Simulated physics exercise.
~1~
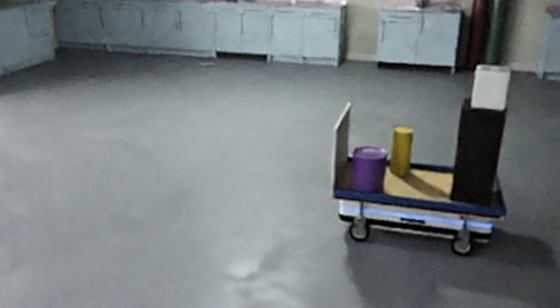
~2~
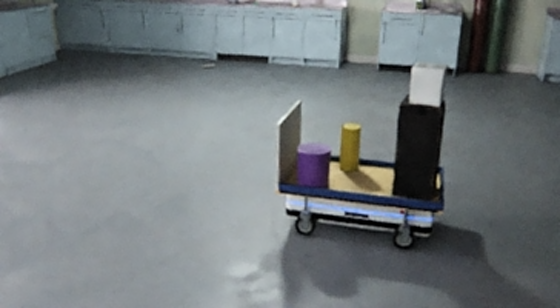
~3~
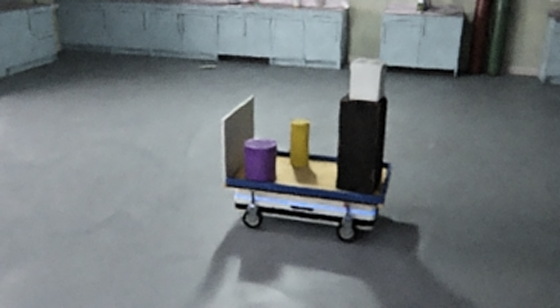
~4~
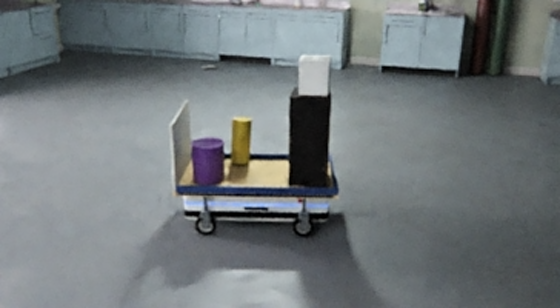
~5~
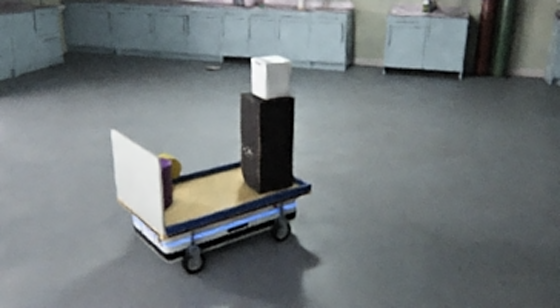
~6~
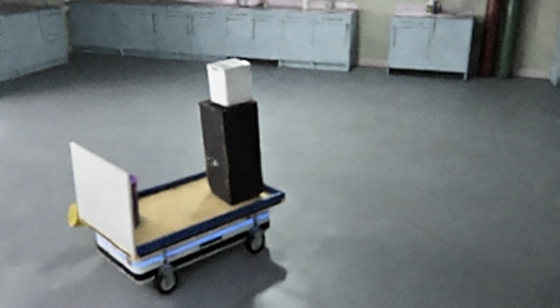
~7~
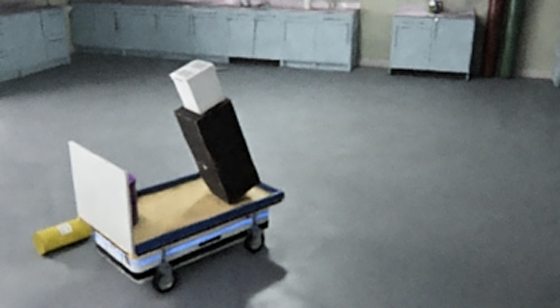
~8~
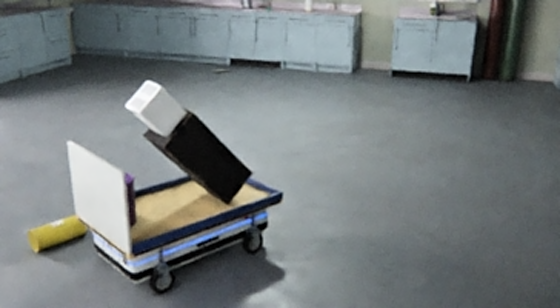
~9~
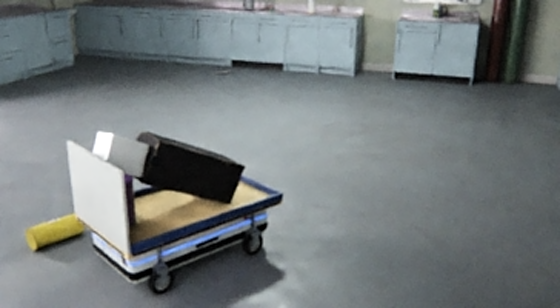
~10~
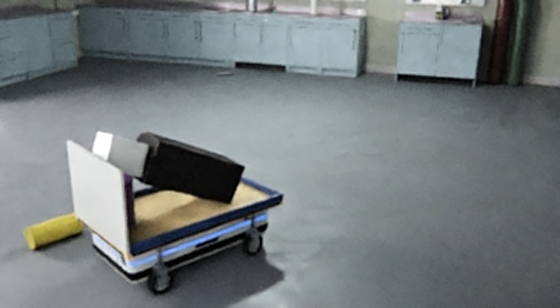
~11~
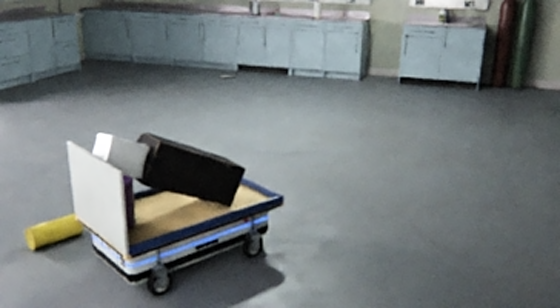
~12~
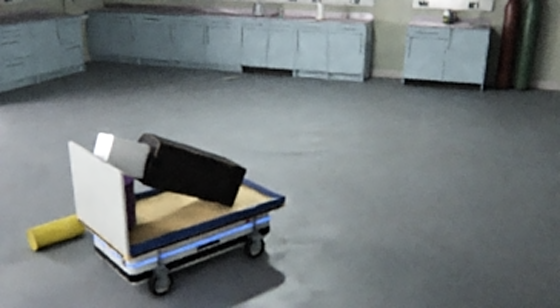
The video shows a wheeled cart carrying a purple pail, yellow canister, and black box topped by a white tote moving left and turning; the canister falls to the floor, then the cart stops and the box and tote topple toward its upright board, resting on the cart.
